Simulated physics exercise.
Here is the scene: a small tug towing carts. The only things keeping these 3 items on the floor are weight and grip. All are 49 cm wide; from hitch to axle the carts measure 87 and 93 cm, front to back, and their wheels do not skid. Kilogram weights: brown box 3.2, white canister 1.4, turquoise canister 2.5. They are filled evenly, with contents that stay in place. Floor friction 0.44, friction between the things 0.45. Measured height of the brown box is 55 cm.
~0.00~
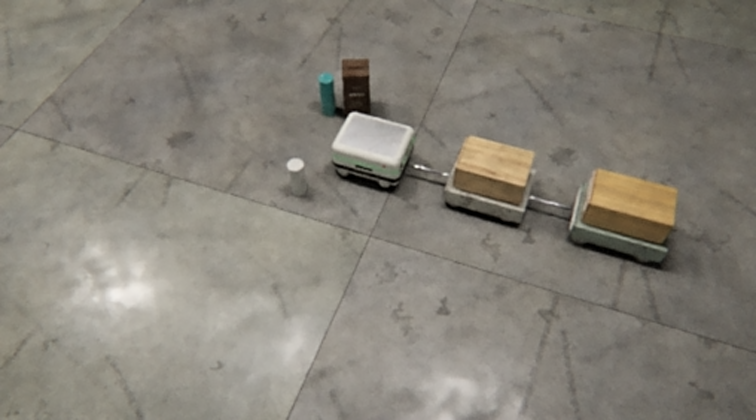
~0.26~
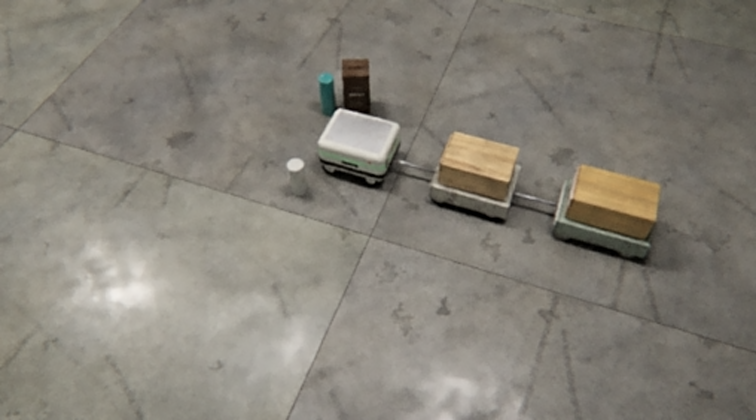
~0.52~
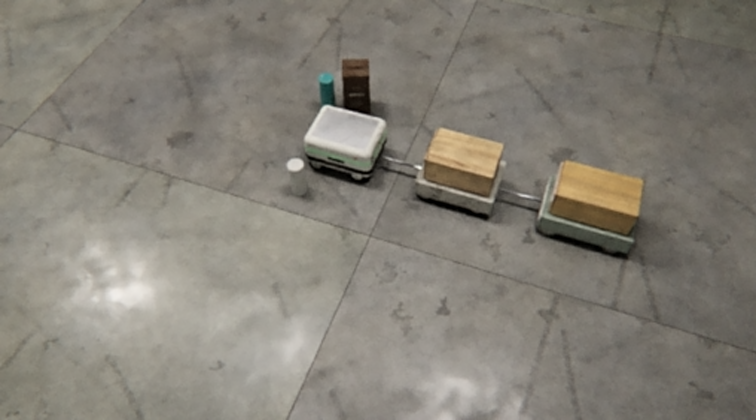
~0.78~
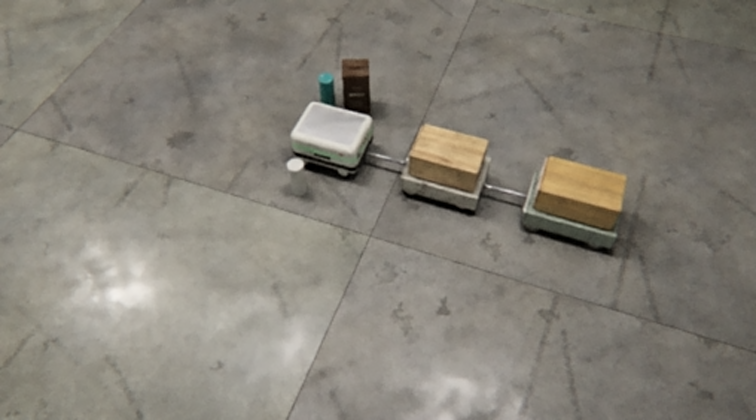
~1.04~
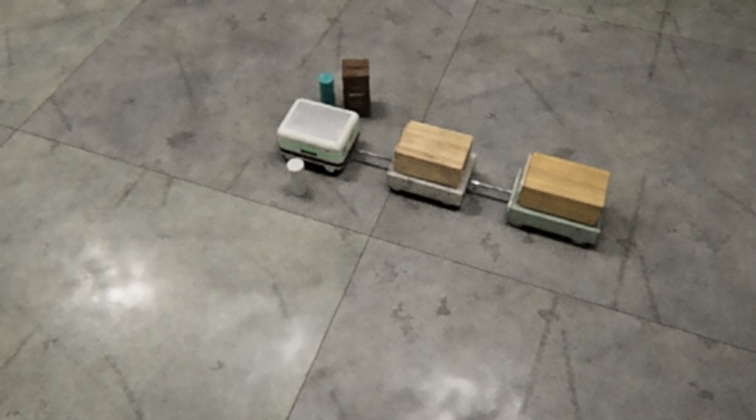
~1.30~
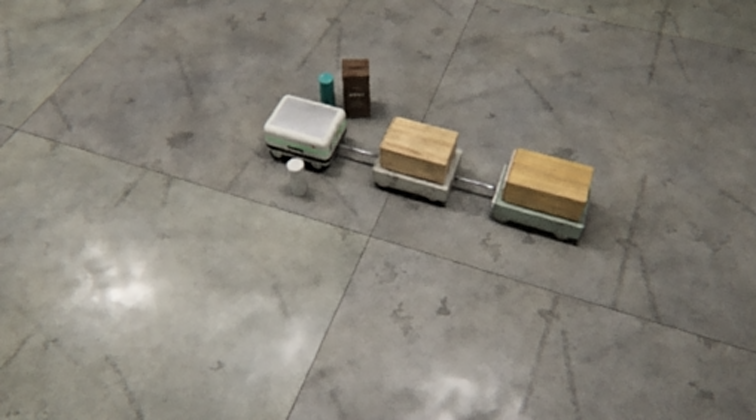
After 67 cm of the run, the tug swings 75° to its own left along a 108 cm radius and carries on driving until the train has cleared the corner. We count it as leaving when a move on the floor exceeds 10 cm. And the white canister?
Moved too far.
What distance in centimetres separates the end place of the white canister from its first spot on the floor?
30 cm.
By 3.90 s, tug 199 cm along.
By 6.60 s, tug 337 cm along; white canister 25 cm from its spot near (277, 195).
When it is over (10.1 s), not toppled but over 10 cm from the start, white canister; the other 2 within 10 cm of the start. End places, in pixels of the last picture, white canister near (275, 198).
